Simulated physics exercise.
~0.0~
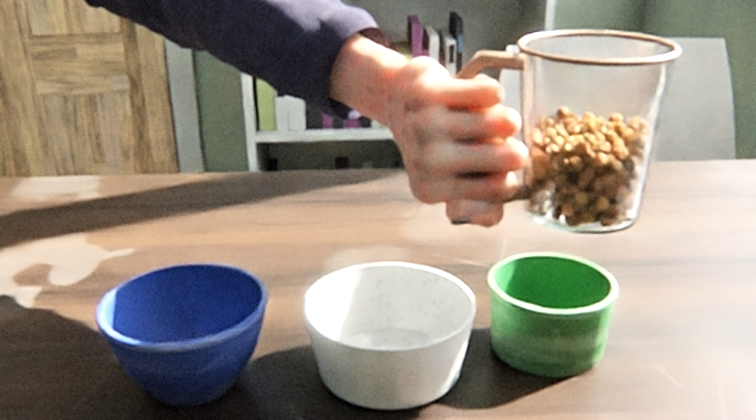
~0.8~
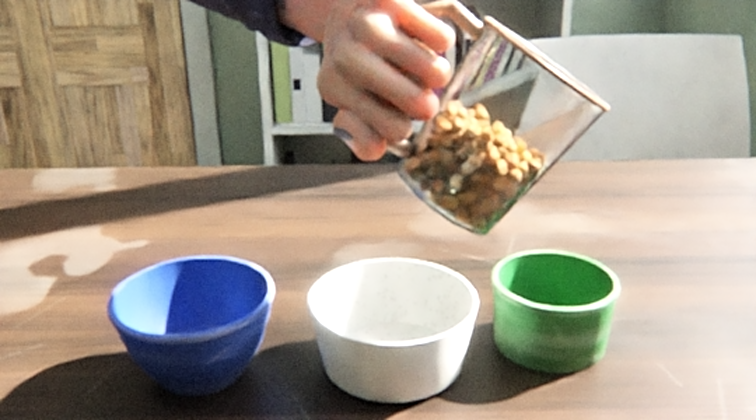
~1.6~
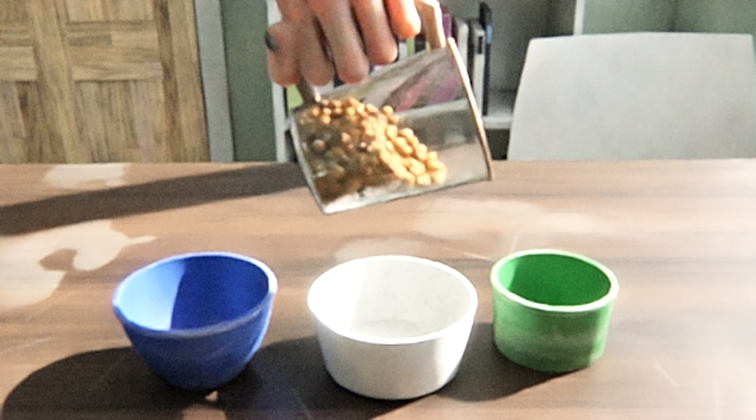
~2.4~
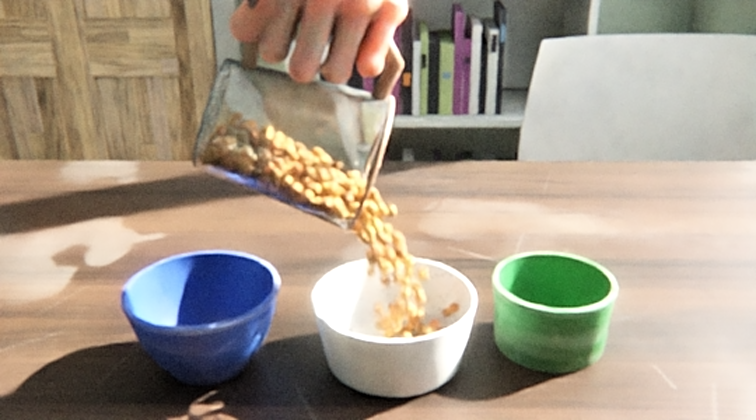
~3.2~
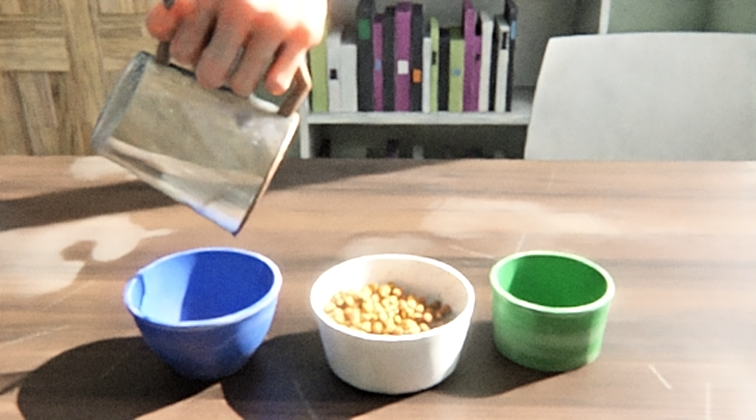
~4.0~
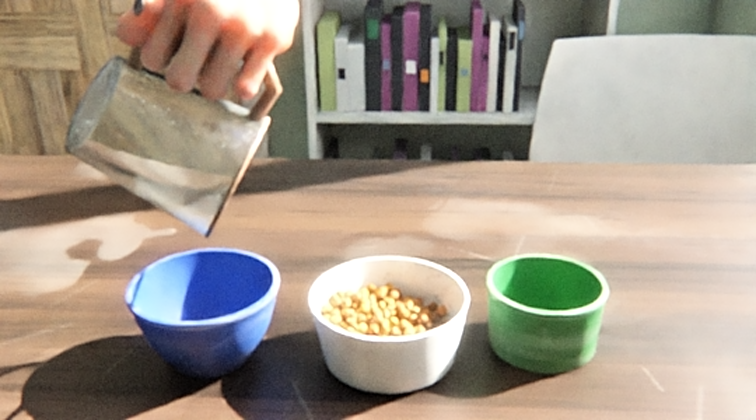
A hand moves a clear cup left and pours all its chickpeas into the white dish.
